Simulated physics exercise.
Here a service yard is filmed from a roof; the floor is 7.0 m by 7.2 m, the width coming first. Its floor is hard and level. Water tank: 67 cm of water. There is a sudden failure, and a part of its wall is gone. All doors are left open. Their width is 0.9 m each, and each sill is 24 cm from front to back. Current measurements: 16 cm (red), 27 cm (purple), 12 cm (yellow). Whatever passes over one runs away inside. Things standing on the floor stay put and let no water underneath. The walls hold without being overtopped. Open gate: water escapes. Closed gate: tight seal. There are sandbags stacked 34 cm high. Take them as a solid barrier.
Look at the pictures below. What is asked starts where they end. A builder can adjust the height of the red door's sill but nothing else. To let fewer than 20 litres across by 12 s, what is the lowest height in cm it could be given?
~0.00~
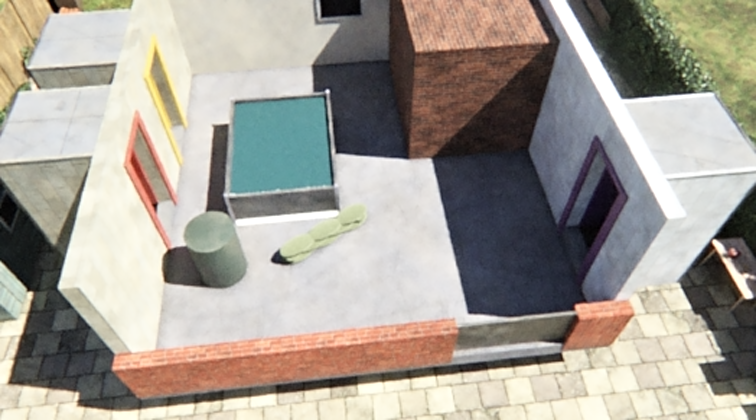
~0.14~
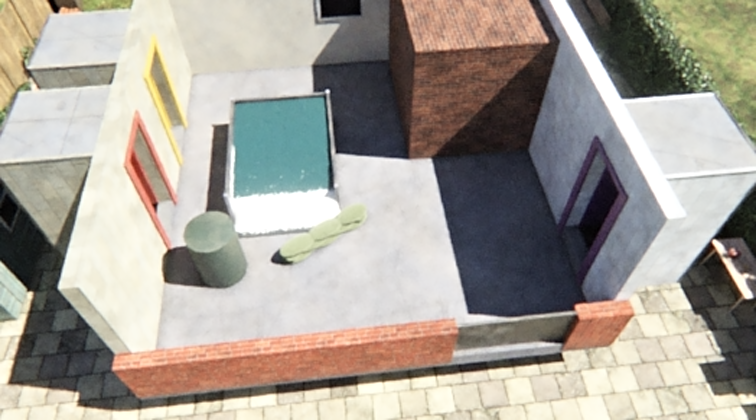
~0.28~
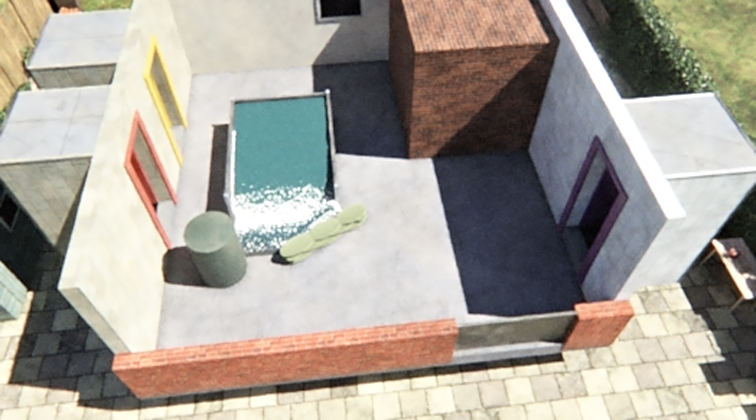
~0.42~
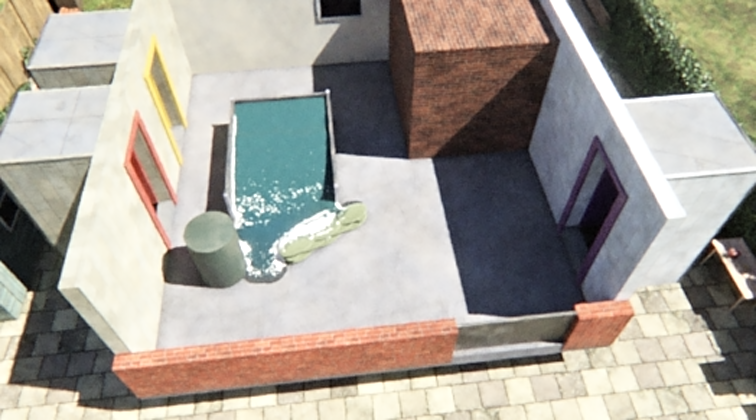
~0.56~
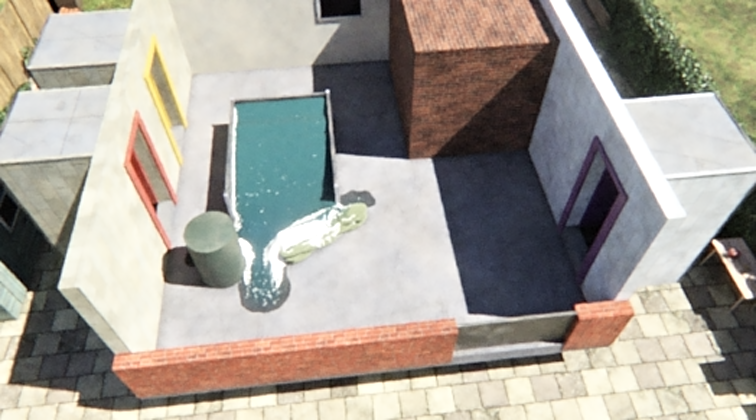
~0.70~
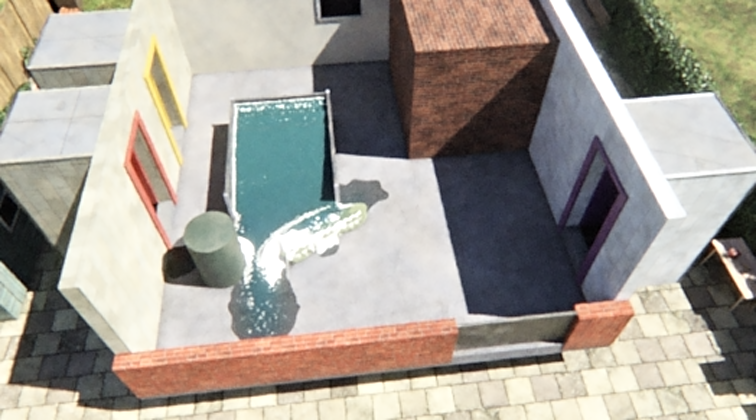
The lowest such height is close to 24 cm.
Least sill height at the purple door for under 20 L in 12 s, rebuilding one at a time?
At the purple door it takes roughly 10.0 centimetres.
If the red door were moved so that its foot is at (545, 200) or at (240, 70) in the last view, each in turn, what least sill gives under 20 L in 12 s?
8.0 and 9.0 cm.
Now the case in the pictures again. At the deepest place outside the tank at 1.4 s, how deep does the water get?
Max depth: Near 52 cm.
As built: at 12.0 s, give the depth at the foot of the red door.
Lab note: Depth approx. 8.0 cm.
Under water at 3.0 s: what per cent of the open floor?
Near 55 per cent of the open floor.
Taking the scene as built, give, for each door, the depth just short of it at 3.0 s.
The red door has 22 cm, the purple door 0 cm and the yellow door 4 cm.
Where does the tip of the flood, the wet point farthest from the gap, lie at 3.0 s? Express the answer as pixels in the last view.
Somewhere near the pixel (577, 328).
After 1.4 s water covers 25 % of the floor, deepest (52 cm) near (241, 249); 13 cm at the red door, 0 litres in over its 16 cm sill.
After 3.0 s water covers 55 % of the floor, deepest (34 cm) near (248, 364); 22 cm at the red door, 59 litres in over its 16 cm sill.
After 12.0 s water covers 95 % of the floor, deepest (14 cm) near (350, 215); 8 cm at the red door, 84 litres in over its 16 cm sill.
At the red door as built, the water arrived by 1.3 s and peaked near 27 cm at 2.0 s.
Run again over the same 12 s with other heights there, 36 litres in over 21 cm, 6 litres over 29 cm. The limit of 20 litres is kept from about 24 cm up.
